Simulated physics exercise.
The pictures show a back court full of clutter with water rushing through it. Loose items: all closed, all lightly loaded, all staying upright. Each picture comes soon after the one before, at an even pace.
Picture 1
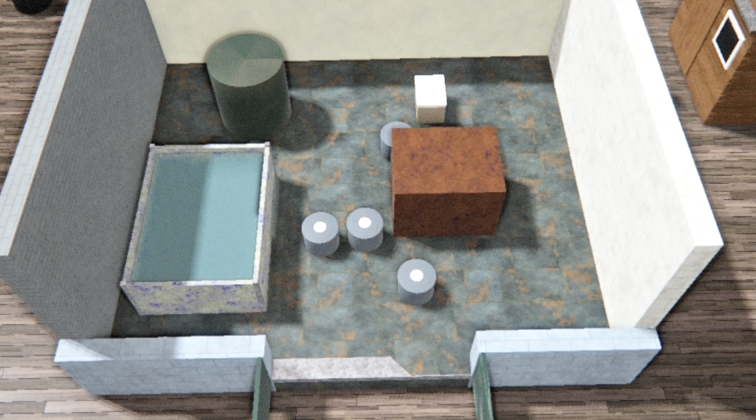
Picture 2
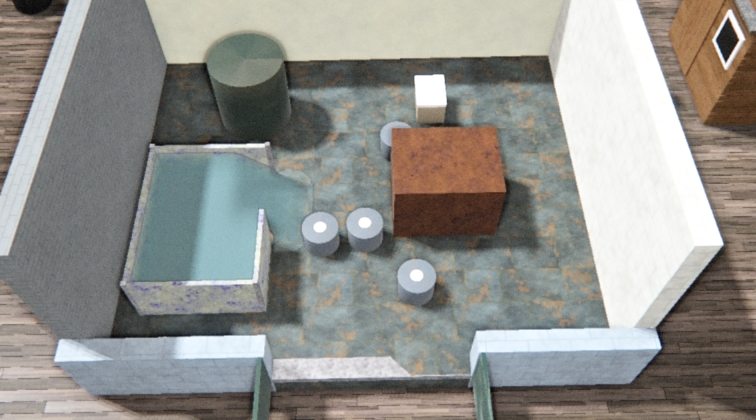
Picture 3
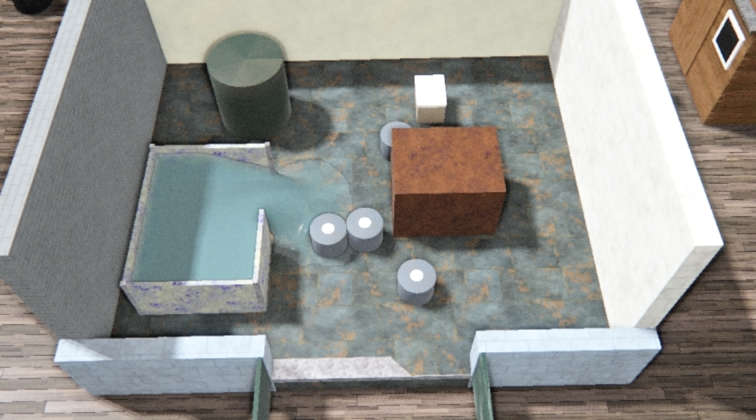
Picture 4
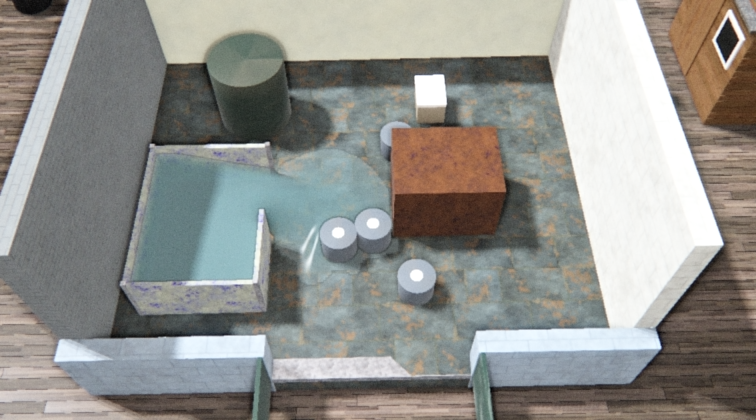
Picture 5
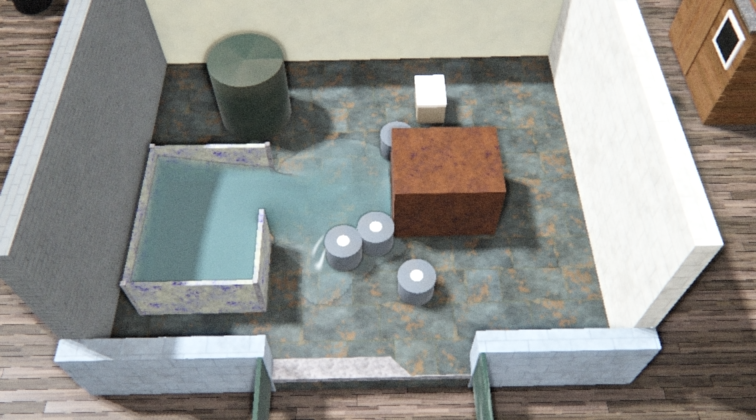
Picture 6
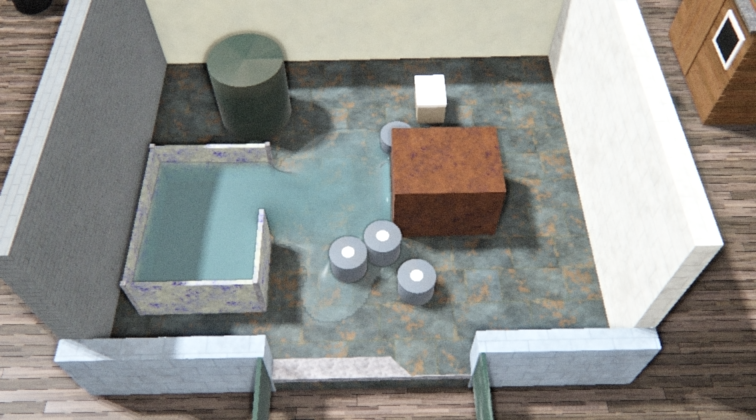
In a walled court with a mottled floor, a tank of water stands at left near grey tubs and a rust-brown block. The tank's right side opens and water spreads across the floor to the block, then two neighbouring tubs slide a short way right and toward the viewer.
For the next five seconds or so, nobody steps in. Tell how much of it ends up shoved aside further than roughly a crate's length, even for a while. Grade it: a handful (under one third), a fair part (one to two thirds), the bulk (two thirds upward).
The bulk.
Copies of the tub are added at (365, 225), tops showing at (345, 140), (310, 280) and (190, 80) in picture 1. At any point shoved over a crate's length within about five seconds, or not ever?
Going by the order given: Travels that far, stays in place, stays in place.
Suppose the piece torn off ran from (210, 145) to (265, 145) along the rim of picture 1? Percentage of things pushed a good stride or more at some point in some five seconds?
I'd say near 40 %.
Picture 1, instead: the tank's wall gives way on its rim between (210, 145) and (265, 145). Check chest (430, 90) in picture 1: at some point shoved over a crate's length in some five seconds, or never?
It covered the distance.
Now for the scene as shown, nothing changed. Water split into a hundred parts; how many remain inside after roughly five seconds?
It comes to about 84 parts in a hundred.
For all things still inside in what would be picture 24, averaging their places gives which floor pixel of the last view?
Centre of the remaining clutter: Around (534, 173).
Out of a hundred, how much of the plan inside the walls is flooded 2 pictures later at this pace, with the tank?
That works out to about 30 in a hundred.
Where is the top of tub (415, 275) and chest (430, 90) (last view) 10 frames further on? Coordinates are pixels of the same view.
Look for them close to (475, 323) and (514, 55).
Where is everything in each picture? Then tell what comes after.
A tub at (320, 227), on the bottom; a tub at (365, 223), on the bottom; 0 of 5 have shifted, in the first frame.
A tub at (320, 227), on the bottom; a tub at (365, 223) rests on the ground; 0 of 5 have shifted, in the second frame.
A tub at (328, 229) rests on the ground, close to its start; a tub at (365, 223), on the bottom; 1 of 5 have shifted, in the third frame.
A tub at (338, 233), on the bottom, close to its start; a tub at (373, 224) rests on the ground, close to its start; 2 of 5 have shifted, in the fourth frame.
A tub at (343, 241), on the bottom, a stride from its start; a tub at (376, 227), on the bottom, close to its start; 2 of 5 have shifted, in the fifth frame.
A tub at (348, 252), on the bottom, a stride from its start; a tub at (383, 236), on the bottom, close to its start; 2 of 5 have shifted, in the sixth frame.
A moment on, 2 of 5 are well off their spots; 0 afloat.
Next, 5 of 5 are well off their spots; 1 afloat.
Later, 5 of 5 are well off their spots; 3 afloat.
In the end, 5 of 5 are well off their spots, and 5 have been at some point; 3 afloat.
